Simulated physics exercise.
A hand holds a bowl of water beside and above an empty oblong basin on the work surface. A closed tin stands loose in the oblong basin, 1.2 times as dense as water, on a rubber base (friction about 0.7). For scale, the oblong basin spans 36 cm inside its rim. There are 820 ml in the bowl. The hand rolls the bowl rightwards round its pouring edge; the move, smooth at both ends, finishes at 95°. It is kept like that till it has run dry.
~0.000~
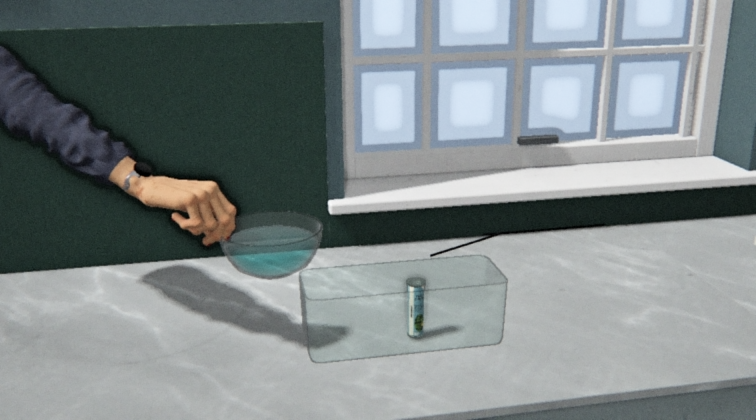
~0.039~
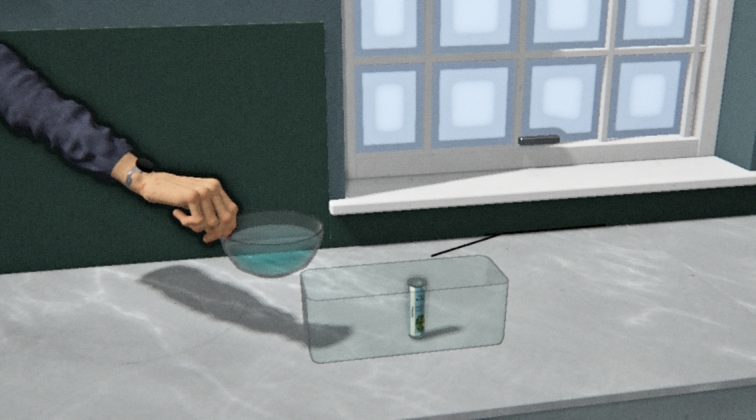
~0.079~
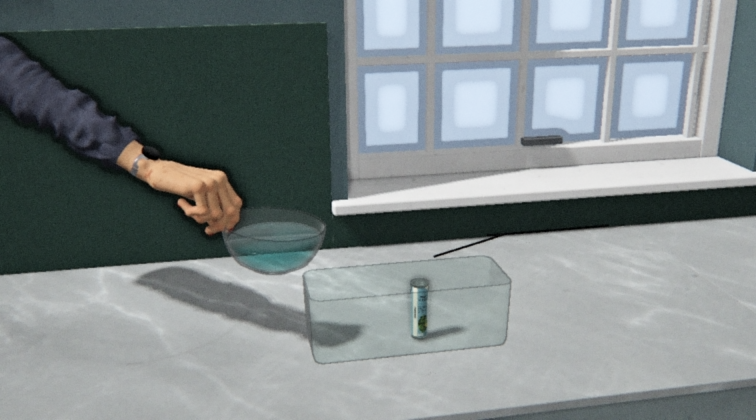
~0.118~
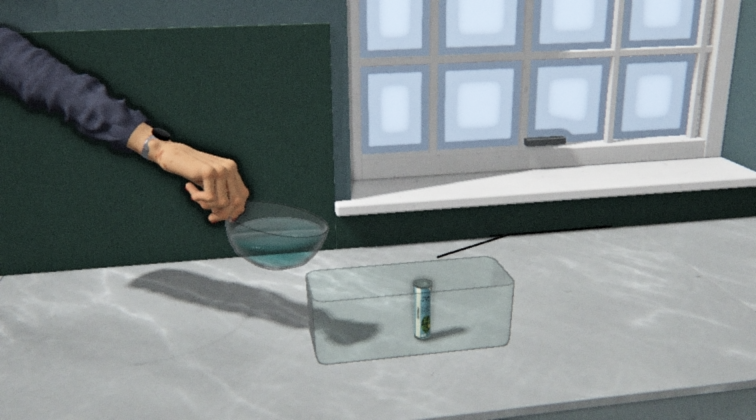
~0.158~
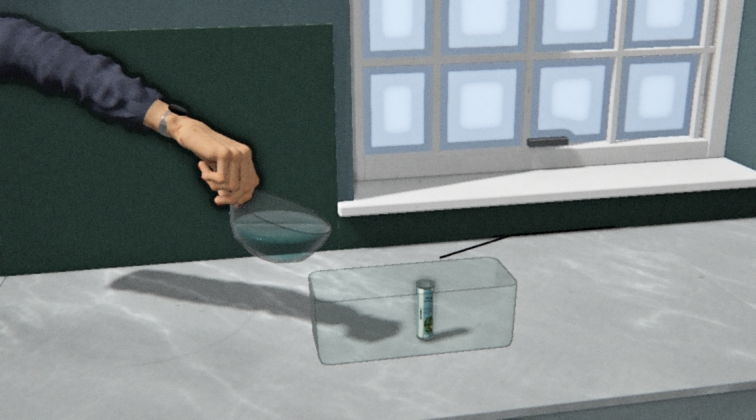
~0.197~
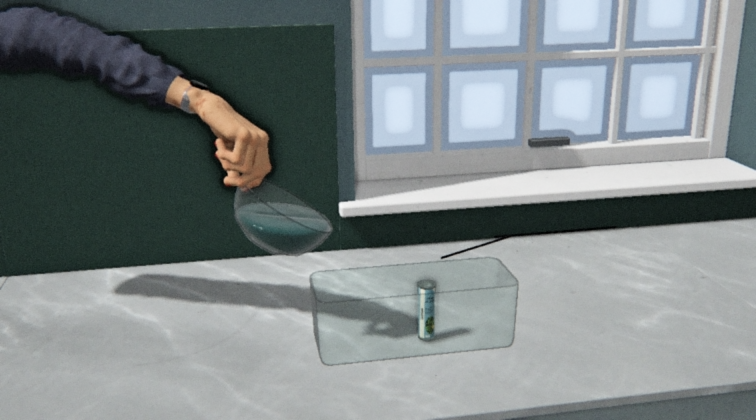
A hand tilting a glass bowl of bluish water steadily rightwards above a clear oblong basin with a small tin standing inside.
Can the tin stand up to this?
The tin falls.
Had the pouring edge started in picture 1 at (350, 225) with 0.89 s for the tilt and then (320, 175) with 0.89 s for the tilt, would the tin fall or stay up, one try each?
First it keeps standing; then it goes over.
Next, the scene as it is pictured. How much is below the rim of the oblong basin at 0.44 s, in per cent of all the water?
About 5 per cent.
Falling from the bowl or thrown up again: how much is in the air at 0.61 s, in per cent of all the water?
Some 18 per cent.
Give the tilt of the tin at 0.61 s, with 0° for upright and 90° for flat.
It is at some 0°.
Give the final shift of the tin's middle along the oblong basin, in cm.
Some 1.5 cm.
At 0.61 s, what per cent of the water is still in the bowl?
Near 1 in a hundred.
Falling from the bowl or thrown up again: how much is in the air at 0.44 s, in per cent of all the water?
Near 56 in a hundred.
After 0.44 s the tilt is 92° and 40 per cent is still to pour; the tin stands where it began.
After 0.61 s the tilt is 95° and 1 per cent is still to pour; the tin stands 1 cm from where it began.
After 0.79 s the tilt is 95° and 0 per cent is still to pour; the tin stands 5 cm from where it began.
After 0.99 s the tilt is 95° and 0 per cent is still to pour; the tin leans 26°.
In the end the tin lies on its side.
